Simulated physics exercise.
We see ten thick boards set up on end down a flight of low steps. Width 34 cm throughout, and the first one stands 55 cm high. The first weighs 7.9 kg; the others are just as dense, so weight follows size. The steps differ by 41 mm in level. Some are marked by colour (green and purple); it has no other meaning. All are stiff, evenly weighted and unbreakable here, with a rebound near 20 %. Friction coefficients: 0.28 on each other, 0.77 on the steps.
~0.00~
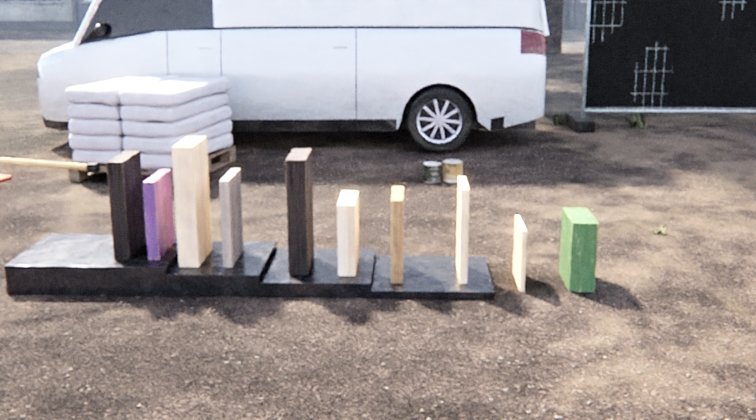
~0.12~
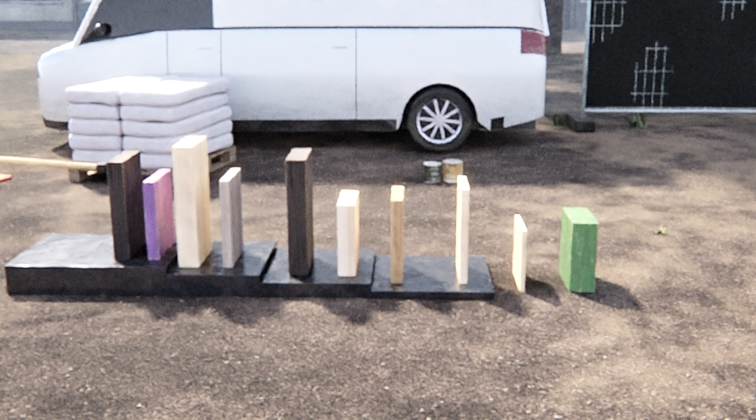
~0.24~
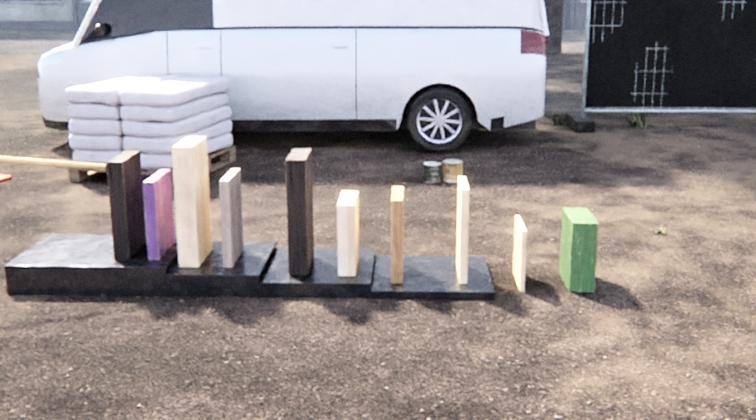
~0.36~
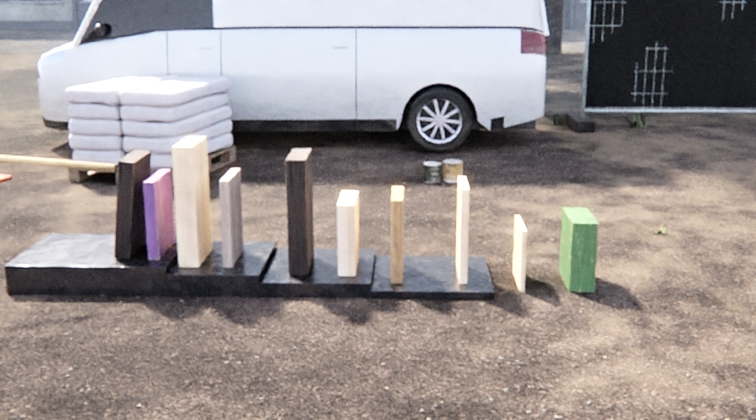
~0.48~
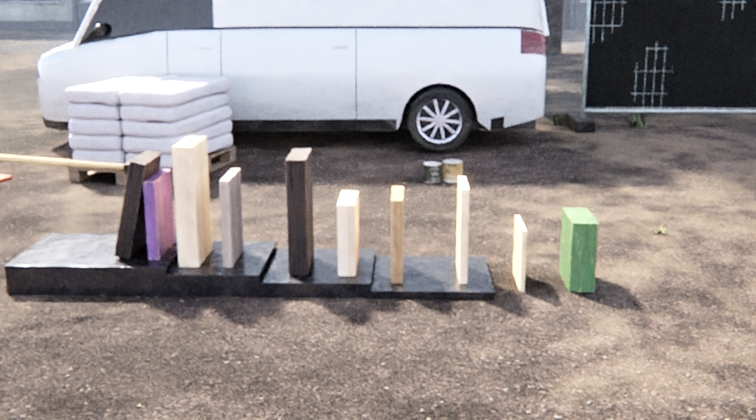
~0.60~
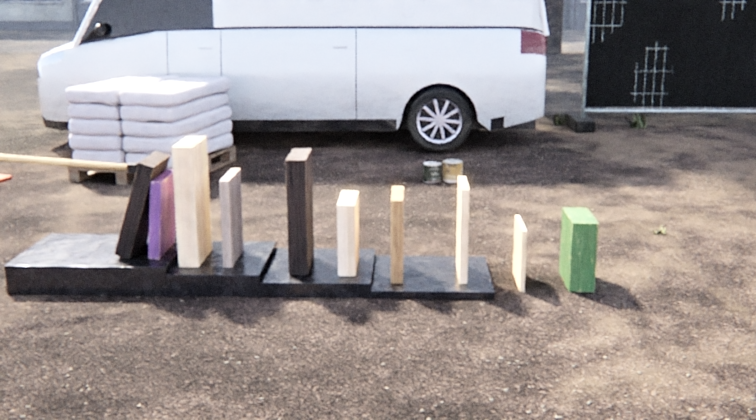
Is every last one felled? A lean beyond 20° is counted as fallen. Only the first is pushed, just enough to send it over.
Yes, the whole lot goes.
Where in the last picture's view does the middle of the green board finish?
Around (627, 271).
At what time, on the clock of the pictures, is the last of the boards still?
Around 2.5 s.
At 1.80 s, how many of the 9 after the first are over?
At that moment 6.
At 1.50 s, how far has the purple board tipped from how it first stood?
Some 70°.
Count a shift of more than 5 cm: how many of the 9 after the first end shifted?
9.
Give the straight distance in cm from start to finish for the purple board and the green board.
About: Purple 20, green 30.
By 1.18 s, 1 of the 9 other boards over; purple board tilted 34°.
By 1.50 s, 3 of the 9 other boards over; purple board tilted 65°.
By 1.80 s, 6 of the 9 other boards over; purple board tilted 66°.
By 2.12 s, 9 of the 9 other boards over; purple board tilted 69°; green board tilted 36°.
When it is over (2.6 s), 9 of the 9 other boards over; green board lying flat; purple board tilted 69°. Not one is left standing. In pixels of the last frame, middles, green board near (627, 271), purple board near (198, 233).
